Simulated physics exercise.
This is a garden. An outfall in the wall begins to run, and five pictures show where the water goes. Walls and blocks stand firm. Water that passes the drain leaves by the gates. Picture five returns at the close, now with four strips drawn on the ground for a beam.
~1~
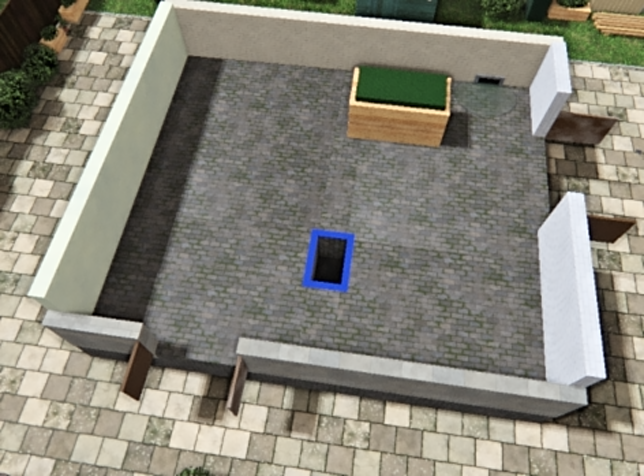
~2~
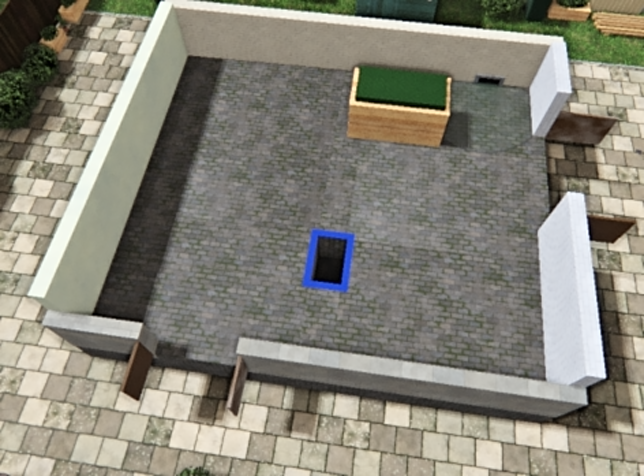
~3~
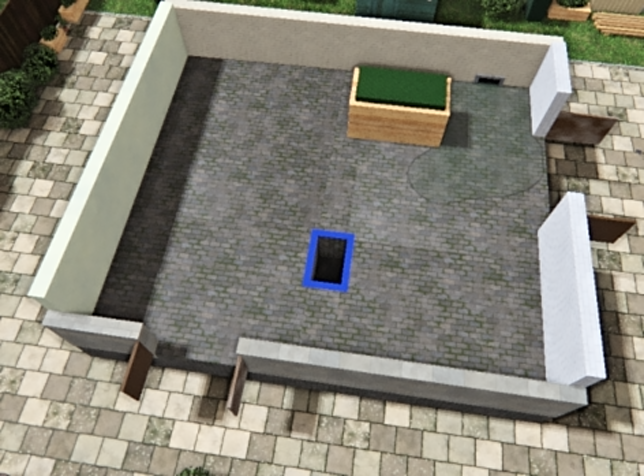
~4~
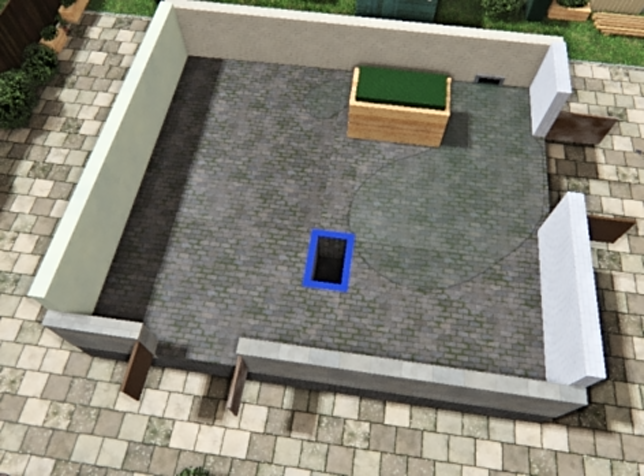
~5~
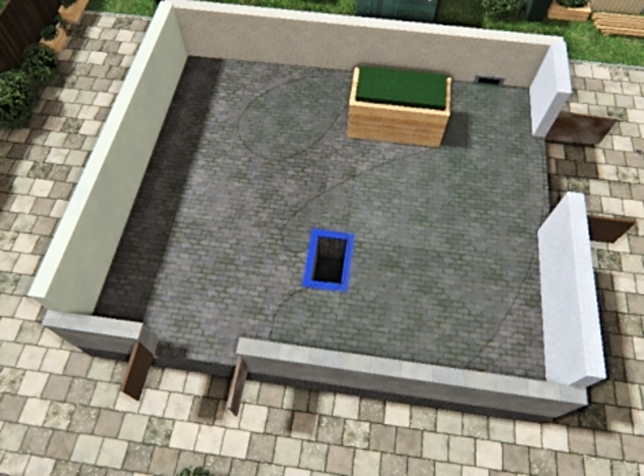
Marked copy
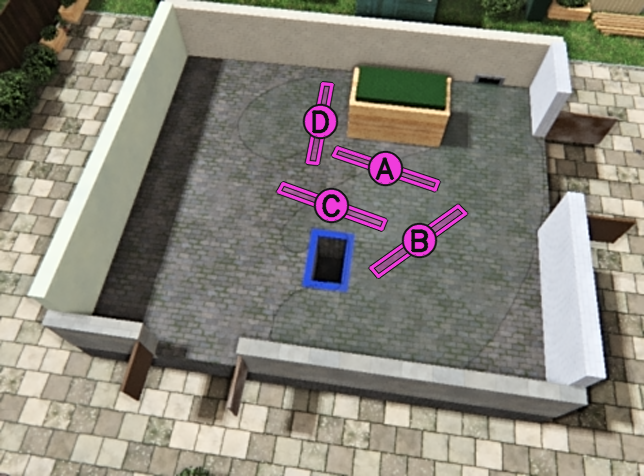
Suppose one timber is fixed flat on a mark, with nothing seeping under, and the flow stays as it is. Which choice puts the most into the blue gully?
Go for B.
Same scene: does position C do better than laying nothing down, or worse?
Position C is worse.
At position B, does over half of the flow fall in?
No, it does not.
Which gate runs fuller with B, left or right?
The left one.
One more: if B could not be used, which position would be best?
D.
In magenta, A from (335, 151) to (436, 185); B from (374, 272) to (461, 209); C from (280, 187) to (383, 224); D from (312, 162) to (327, 84).
For position A, about 11 % of the stream goes into the blue gully, about 85 % out by the gates.
For position B, about 36 % of the stream goes into the blue gully, about 60 % out by the gates.
For position C, about 12 % of the stream goes into the blue gully, about 84 % out by the gates.
For position D, about 23 % of the stream goes into the blue gully, about 73 % out by the gates.
